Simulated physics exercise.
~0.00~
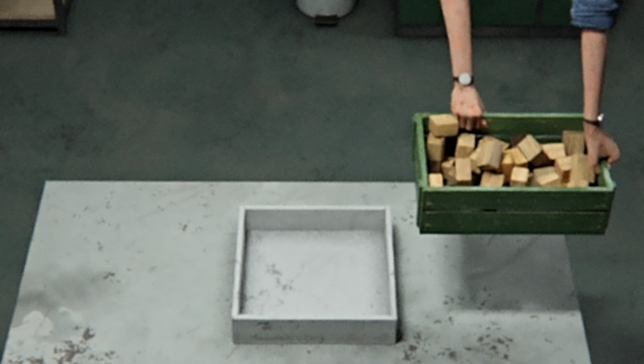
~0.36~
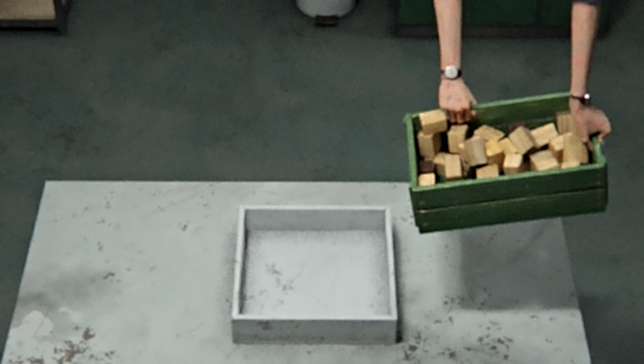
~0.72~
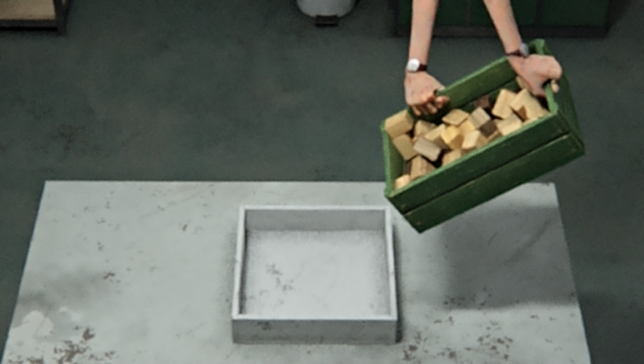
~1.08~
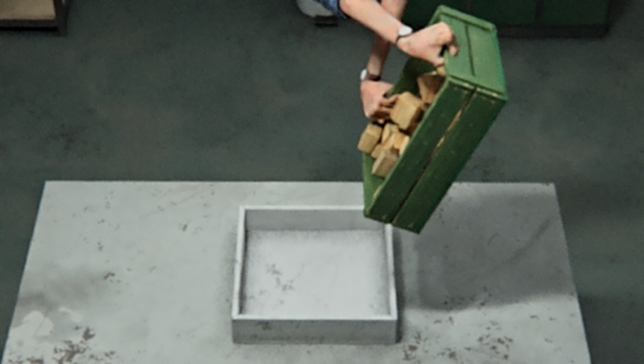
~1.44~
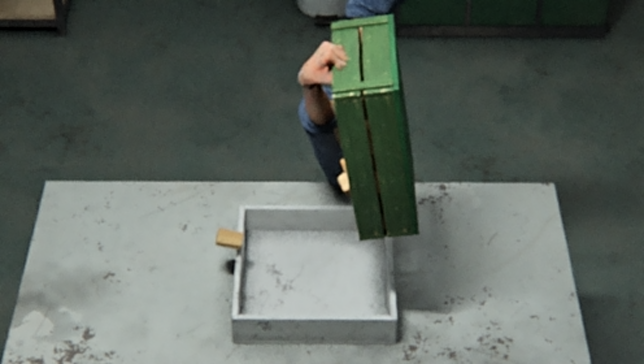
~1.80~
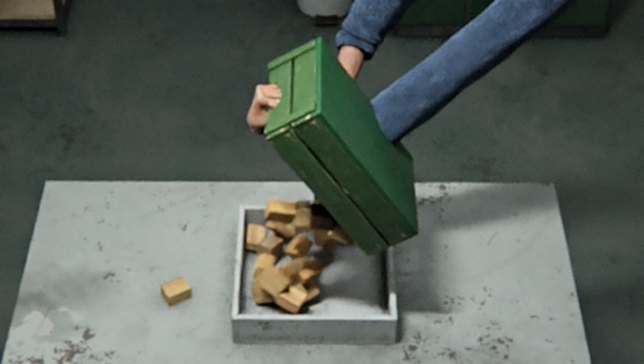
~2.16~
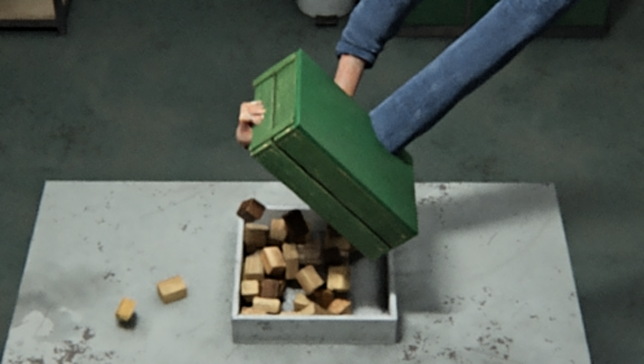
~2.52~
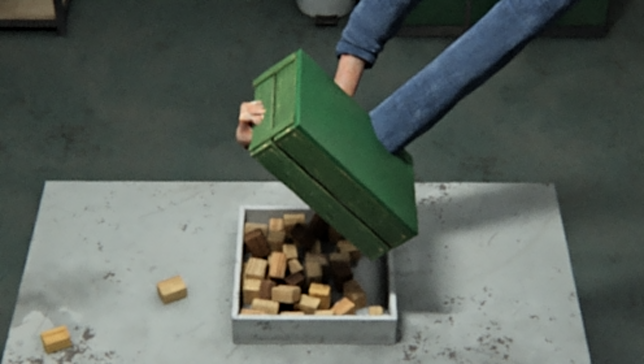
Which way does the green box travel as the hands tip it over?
The green box moves to the left, going from above the right side of the table to over the white tray.
In a dim workshop with a dark floor, seen from above at an angle, a worn pale table holds an empty white tray. Two hands hold a green box full of loose wooden blocks above the table's right side. The hands tip the box toward the left, and it shifts leftward over the tray as it turns. The blocks begin to fall, then pour out in a heap as the box goes past upright, its underside coming into view. Most of them settle in the tray, while two end up on the table to its left, and the hands hold the tipped box still above.
